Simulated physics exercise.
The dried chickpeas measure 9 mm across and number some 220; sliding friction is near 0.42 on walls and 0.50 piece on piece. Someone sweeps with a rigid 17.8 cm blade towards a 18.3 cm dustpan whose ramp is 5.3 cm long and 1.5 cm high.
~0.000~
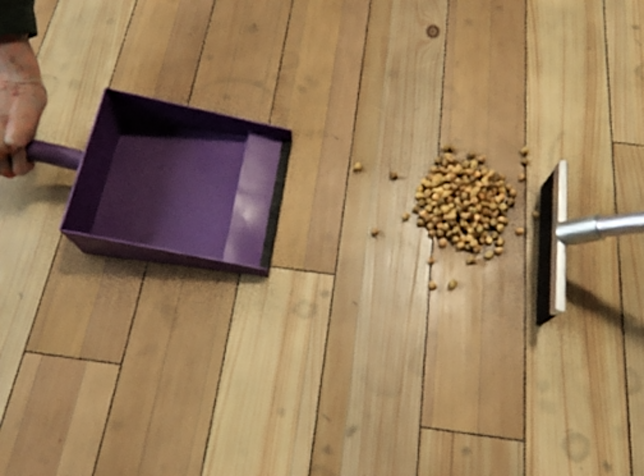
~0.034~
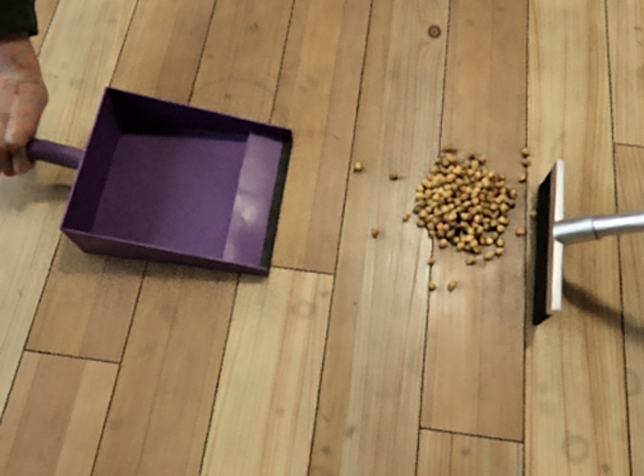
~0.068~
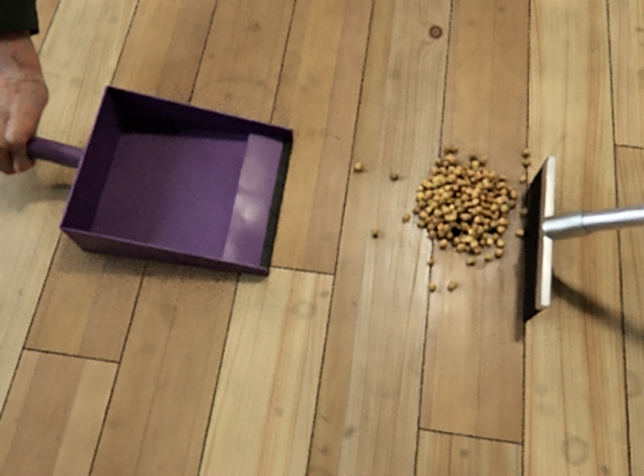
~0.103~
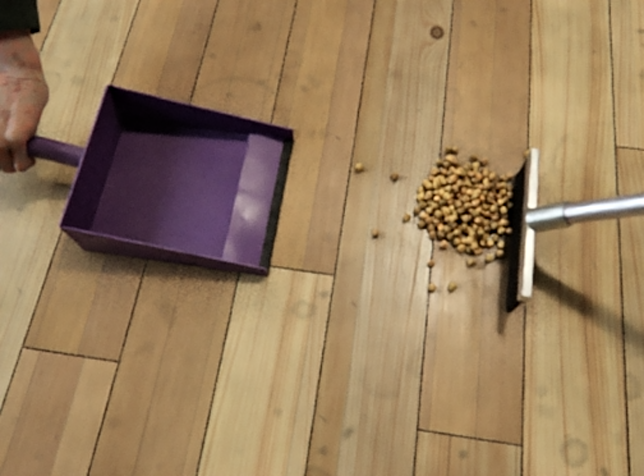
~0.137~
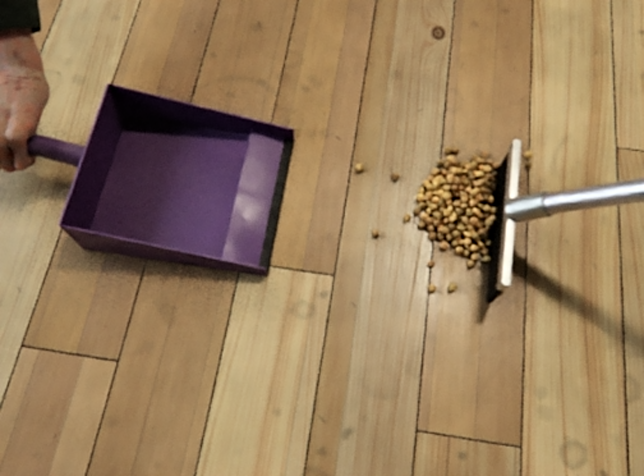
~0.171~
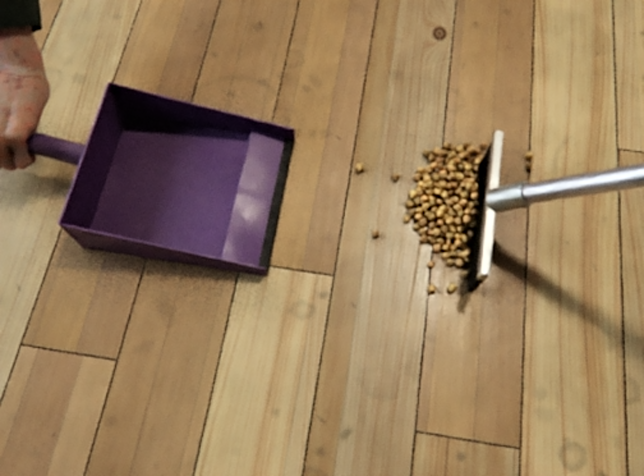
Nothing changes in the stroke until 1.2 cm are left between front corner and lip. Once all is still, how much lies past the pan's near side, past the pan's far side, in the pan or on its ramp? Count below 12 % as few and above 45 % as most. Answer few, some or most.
Past the pan's near side: Few; past the pan's far side: Most; in the pan or on its ramp: Some.
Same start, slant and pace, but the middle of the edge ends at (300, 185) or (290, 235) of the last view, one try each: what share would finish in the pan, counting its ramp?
About 50 and 40 per cent.
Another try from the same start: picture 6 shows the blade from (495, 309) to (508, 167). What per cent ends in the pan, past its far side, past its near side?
Pan 40, far 20, near 0.
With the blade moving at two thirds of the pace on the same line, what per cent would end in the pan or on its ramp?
It would be near 20 per cent.
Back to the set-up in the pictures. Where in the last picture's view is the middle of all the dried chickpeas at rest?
Around (281, 123).
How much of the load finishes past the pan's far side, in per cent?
Roughly 55 per cent.
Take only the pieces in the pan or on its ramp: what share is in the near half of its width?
Some 0 per cent.
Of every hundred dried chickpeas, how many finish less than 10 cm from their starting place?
Roughly 5 per cent.
Then, at 0.35 s, middle of the blade 12 cm from the lip; 0 % over the lip, far side 35 %, near side 0 %.
After 0.47 s, middle of the blade 5 cm from the lip; 0 % over the lip, far side 50 %, near side 0 %.
Then, at 0.72 s, middle of the blade 2 cm from the lip; 25 % over the lip, far side 55 %, near side 0 %.
In the end, at 1.1 s, near side 0 %, far side 55 %, pan 25 %, in front of the lip or behind the blade 20 %.
